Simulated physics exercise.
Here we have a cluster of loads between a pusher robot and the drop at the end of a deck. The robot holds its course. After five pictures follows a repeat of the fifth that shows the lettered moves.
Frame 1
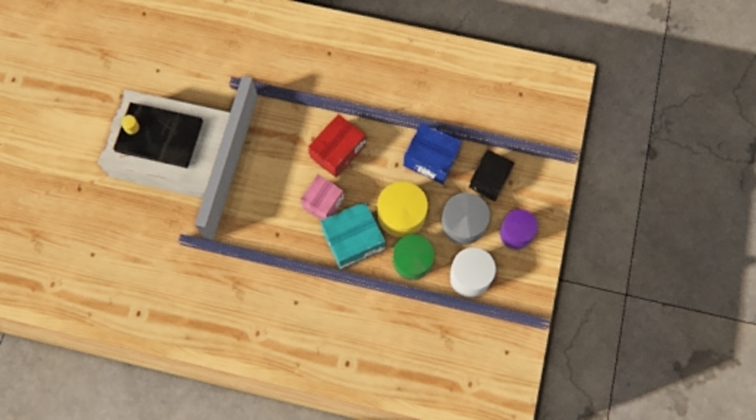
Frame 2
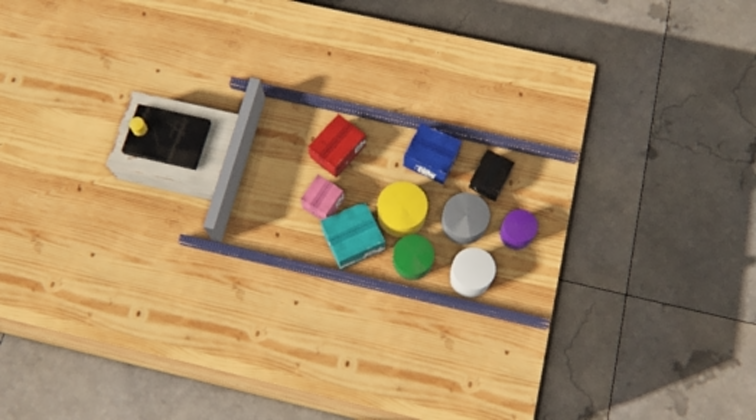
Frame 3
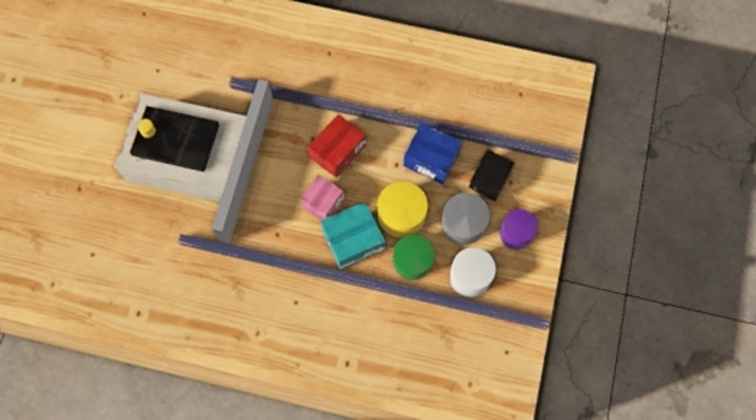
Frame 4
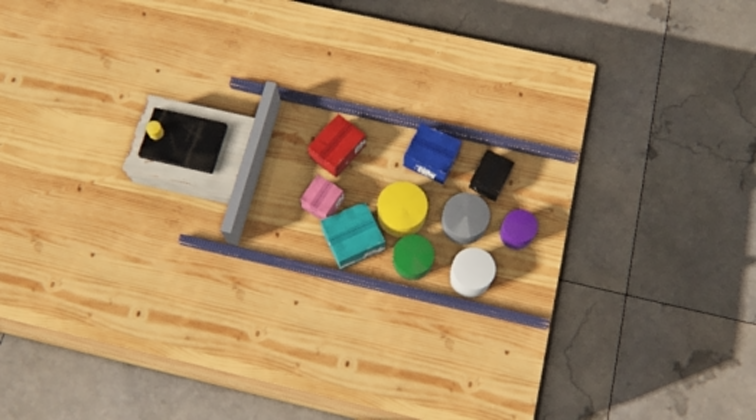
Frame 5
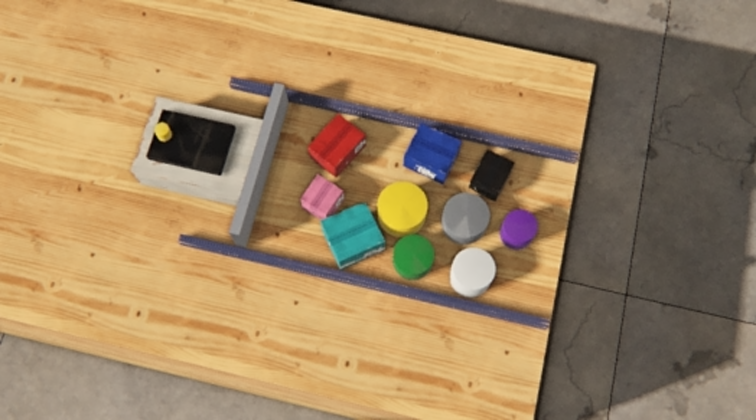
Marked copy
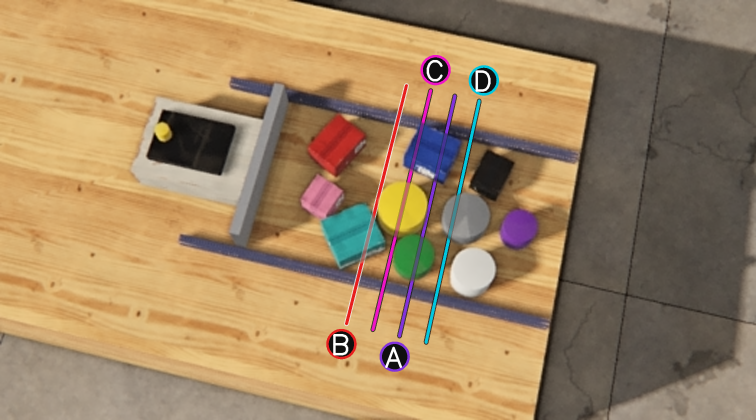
On a wooden deck, a pusher robot creeping right between two rails towards a cluster of colourful loads, which stay still.
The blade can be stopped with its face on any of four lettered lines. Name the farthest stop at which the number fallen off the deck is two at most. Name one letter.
The farthest such stop is D.
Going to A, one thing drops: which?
It is the purple canister.
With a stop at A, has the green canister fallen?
No.
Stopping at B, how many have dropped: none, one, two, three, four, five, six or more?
In all, none.
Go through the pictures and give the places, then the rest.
In the first picture, purple canister (518, 230); red box (337, 146); black box (491, 176).
In the second picture, robot (172, 137); white canister (472, 273).
In the third picture, robot (181, 139); turquoise parcel (353, 236).
In the fourth picture, robot (189, 141); blue parcel (432, 154).
In the fifth picture, robot (197, 143); yellow canister (402, 210); purple canister (518, 230); red box (337, 146).
On the copy, A at (428, 210); B at (378, 199); C at (403, 205); D at (454, 216).
On D. First, robot (267, 159); red box (363, 151); pink parcel (348, 193).
Then, robot (338, 175); purple canister (544, 236); white canister (501, 277).
Finally, robot (390, 186); purple canister over the edge; white canister (556, 287); one fallen.
By contrast, A is within the limit but short; B is within the limit but short; C is within the limit but short.
